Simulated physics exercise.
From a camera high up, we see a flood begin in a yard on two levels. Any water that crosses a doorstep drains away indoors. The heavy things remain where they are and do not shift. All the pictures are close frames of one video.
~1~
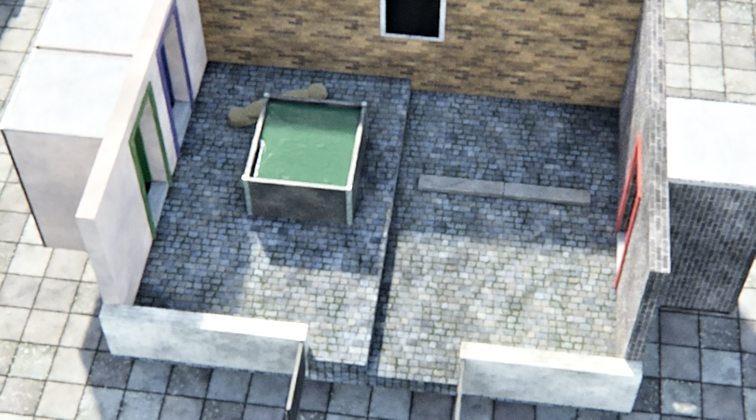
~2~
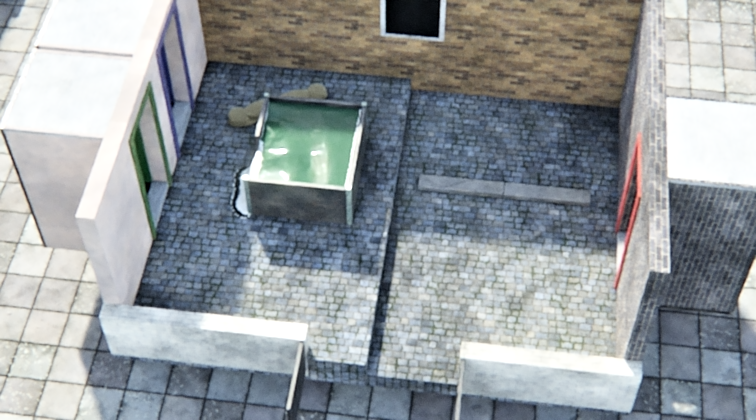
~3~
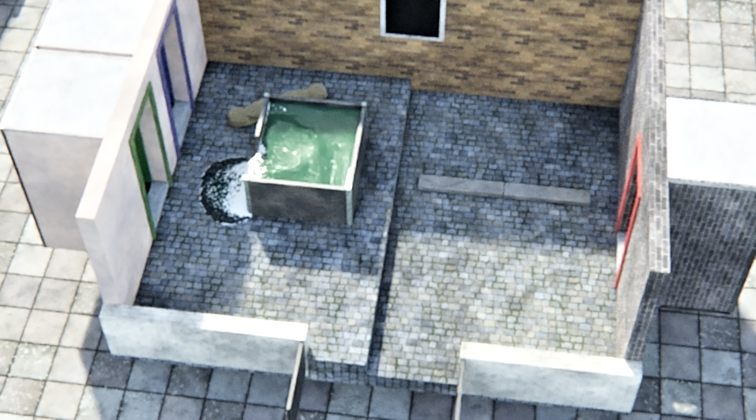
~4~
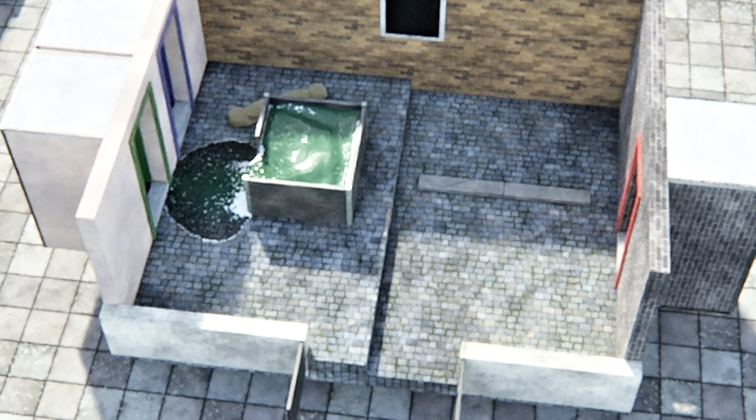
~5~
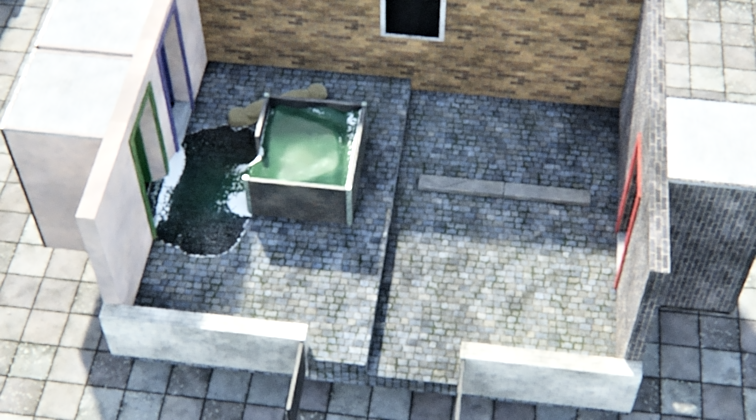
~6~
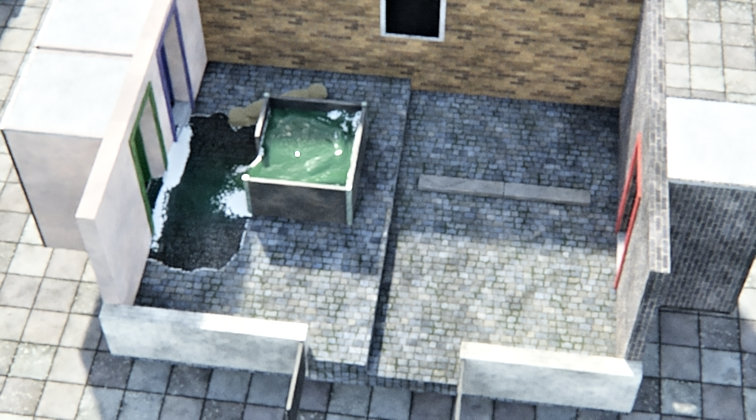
Green water pours from the left side of a tank and spreads across the paved yard.
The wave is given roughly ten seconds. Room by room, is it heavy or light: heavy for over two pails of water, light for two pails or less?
As I see it, the blue door will keep to two buckets; the green door will go over two buckets; the red door will keep to two buckets.
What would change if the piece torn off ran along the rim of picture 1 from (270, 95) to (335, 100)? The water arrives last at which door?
Last in line is the door marked red.
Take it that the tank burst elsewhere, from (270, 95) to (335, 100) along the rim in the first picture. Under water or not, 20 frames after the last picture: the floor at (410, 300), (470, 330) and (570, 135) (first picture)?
Point by point: Unwetted; unwetted; soaked.
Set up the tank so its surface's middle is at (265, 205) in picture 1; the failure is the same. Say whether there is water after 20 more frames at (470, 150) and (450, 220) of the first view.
I'd say spared for the first and spared for the second.
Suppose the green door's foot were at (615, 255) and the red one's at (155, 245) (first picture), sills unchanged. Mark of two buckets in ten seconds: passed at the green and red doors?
The green door one stays within it, the red door one tops the limit.
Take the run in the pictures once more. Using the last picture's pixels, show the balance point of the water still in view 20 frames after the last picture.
Roughly (263, 183).
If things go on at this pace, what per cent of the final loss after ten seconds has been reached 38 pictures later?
By my reckoning, 95 %.
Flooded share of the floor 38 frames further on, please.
It comes out near 85 percent.
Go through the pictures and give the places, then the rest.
The water tank at (307, 144) is whole and still, in the first frame.
The front is at (238, 211), out from the gap at (256, 178), in the second frame.
The front is at (214, 169), out from the gap at (257, 181), in the third frame.
The front is at (167, 195), out from the gap at (257, 182), in the fourth frame.
Water pours out at (257, 181) and has run to (157, 229), in the fifth frame.
The front is at (149, 255), out from the gap at (257, 182), in the sixth frame.
A moment on, water covers 15 % of the floor; the blue door wet at the sill, nothing in, the green door far over two buckets in, the red door not reached.
Next, water covers 20 % of the floor; the blue door under two buckets in, the green door far over two buckets in, the red door not reached.
Then, water covers 40 % of the floor; the blue door under two buckets in, the green door far over two buckets in, the red door not reached.
Later, water covers 85 % of the floor; the blue door under two buckets in, the green door far over two buckets in, the red door not reached.
In the end, water covers 90 % of the floor; the blue door under two buckets in, the green door far over two buckets in, the red door wet at the sill, nothing in.
